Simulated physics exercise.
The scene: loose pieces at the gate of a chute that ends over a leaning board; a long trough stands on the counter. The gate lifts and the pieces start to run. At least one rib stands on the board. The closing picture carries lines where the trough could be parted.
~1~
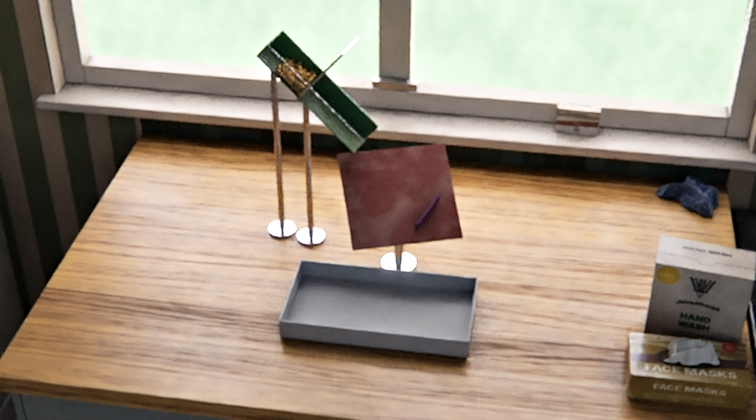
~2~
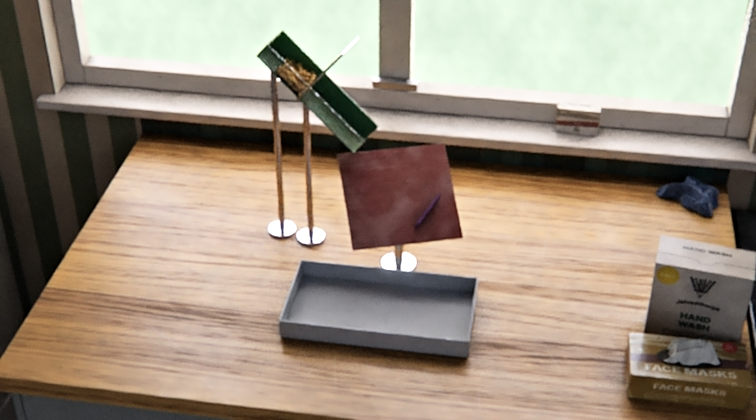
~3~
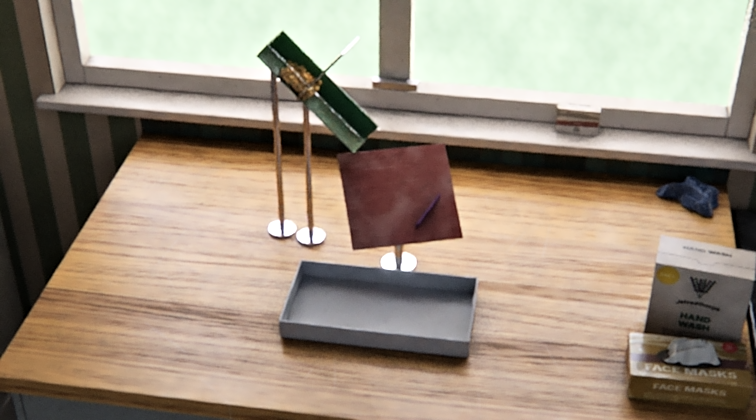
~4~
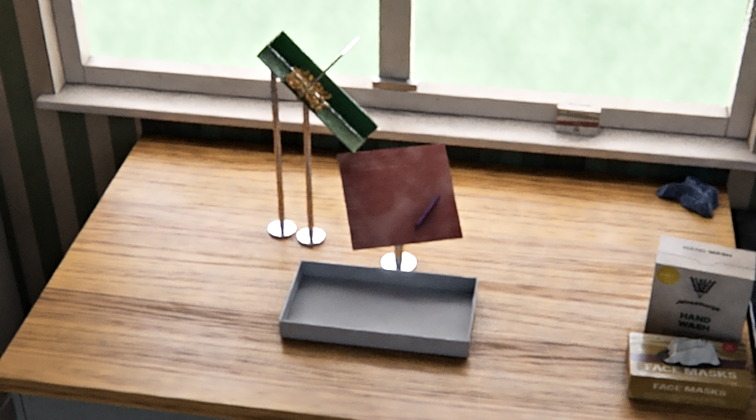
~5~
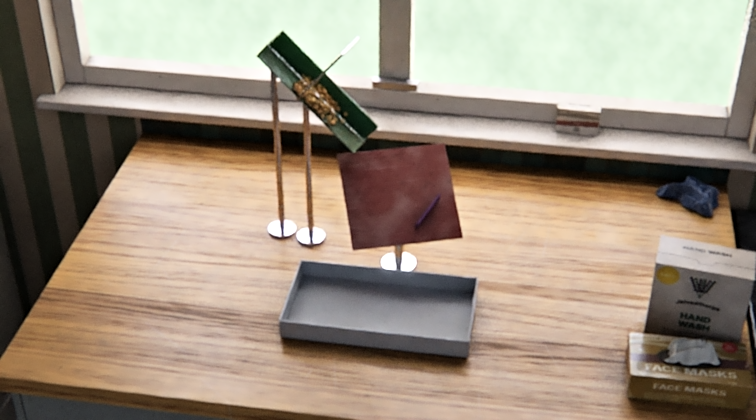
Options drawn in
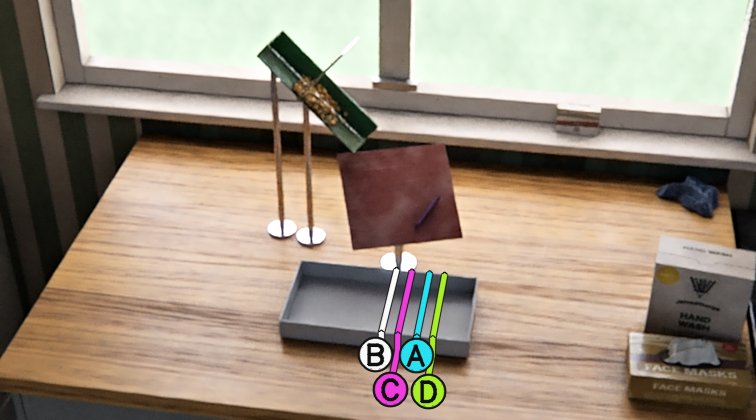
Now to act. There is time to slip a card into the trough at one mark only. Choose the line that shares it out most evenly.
C.
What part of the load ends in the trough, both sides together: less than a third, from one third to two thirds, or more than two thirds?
More than two thirds.
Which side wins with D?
The left side.
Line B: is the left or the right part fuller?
The right side.
On the marked copy, line A crosses the front rim at (416, 335); line B crosses the front rim at (381, 332); line C crosses the front rim at (397, 333); line D crosses the front rim at (432, 337).
With A, of what is caught, nearly all on the left of the divider, a small part on the right.
With B, of what is caught, a small part on the left of the divider, most on the right.
With C, of what is caught, about half on the left of the divider, about half on the right.
With D, of what is caught, nearly all on the left of the divider, a stray few on the right.
